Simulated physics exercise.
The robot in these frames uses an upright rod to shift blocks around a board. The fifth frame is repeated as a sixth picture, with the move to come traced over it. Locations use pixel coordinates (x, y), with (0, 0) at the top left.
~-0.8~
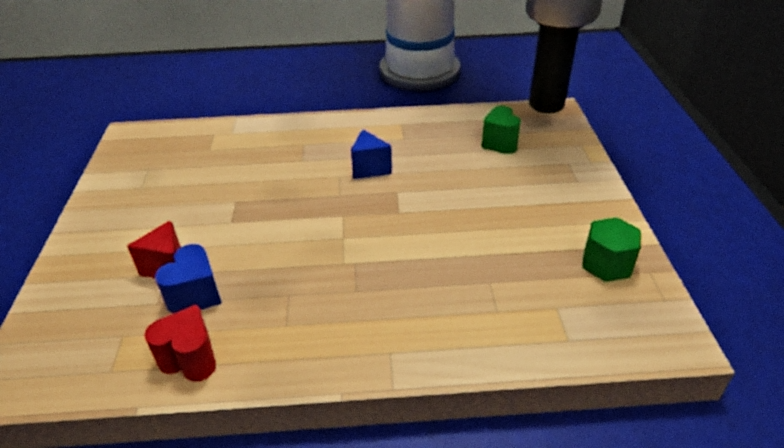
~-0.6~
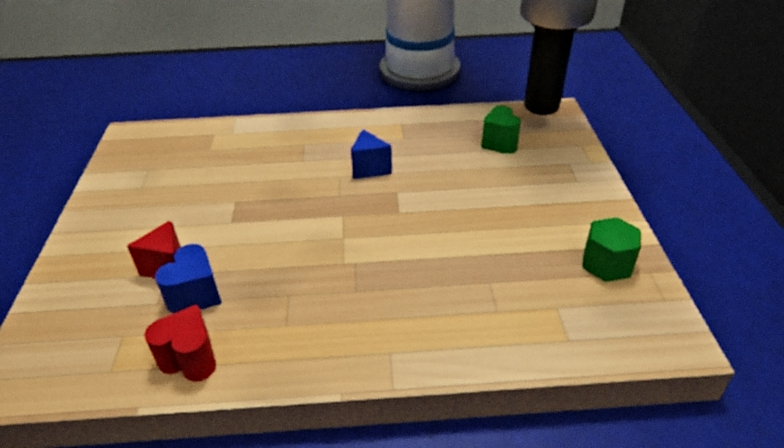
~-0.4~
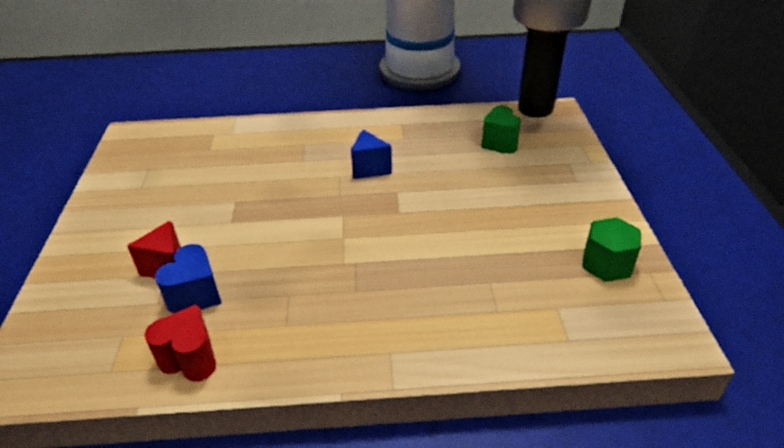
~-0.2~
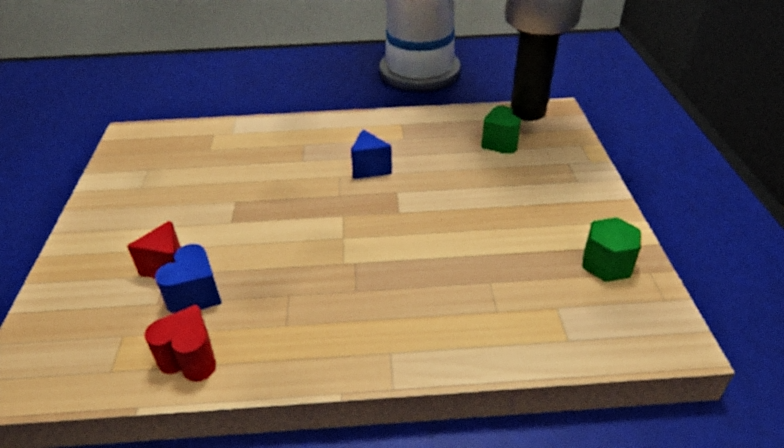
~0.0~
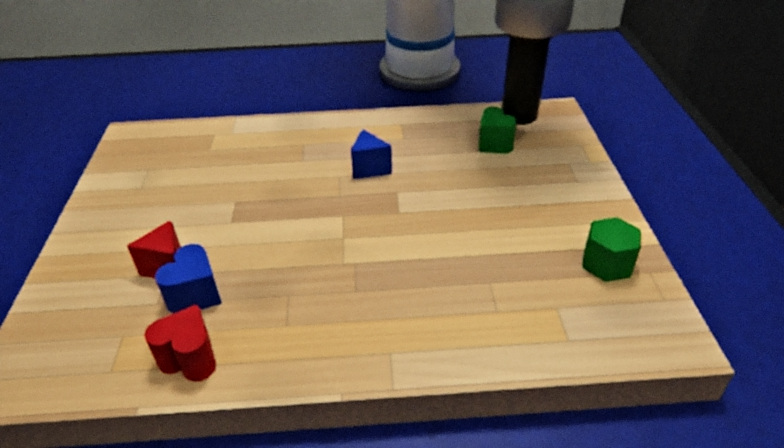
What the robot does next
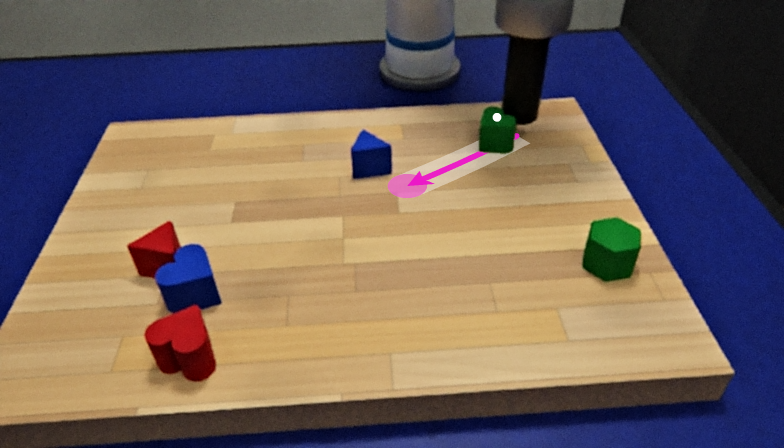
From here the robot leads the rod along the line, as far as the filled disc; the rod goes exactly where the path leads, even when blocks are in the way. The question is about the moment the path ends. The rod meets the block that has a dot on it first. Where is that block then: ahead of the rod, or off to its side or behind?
The rod keeps it before itself.
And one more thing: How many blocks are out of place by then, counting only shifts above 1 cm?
One block moves.
The line goes in a line from (517, 136) to (407, 186); the dot is on the green heart block.
One third of the way, rod at (485, 133); green heart block at (461, 134).
Two thirds of the way, rod at (448, 149); green heart block at (421, 151).
At the end, rod at (407, 166); blue triangular block unmoved; green heart block at (378, 168).
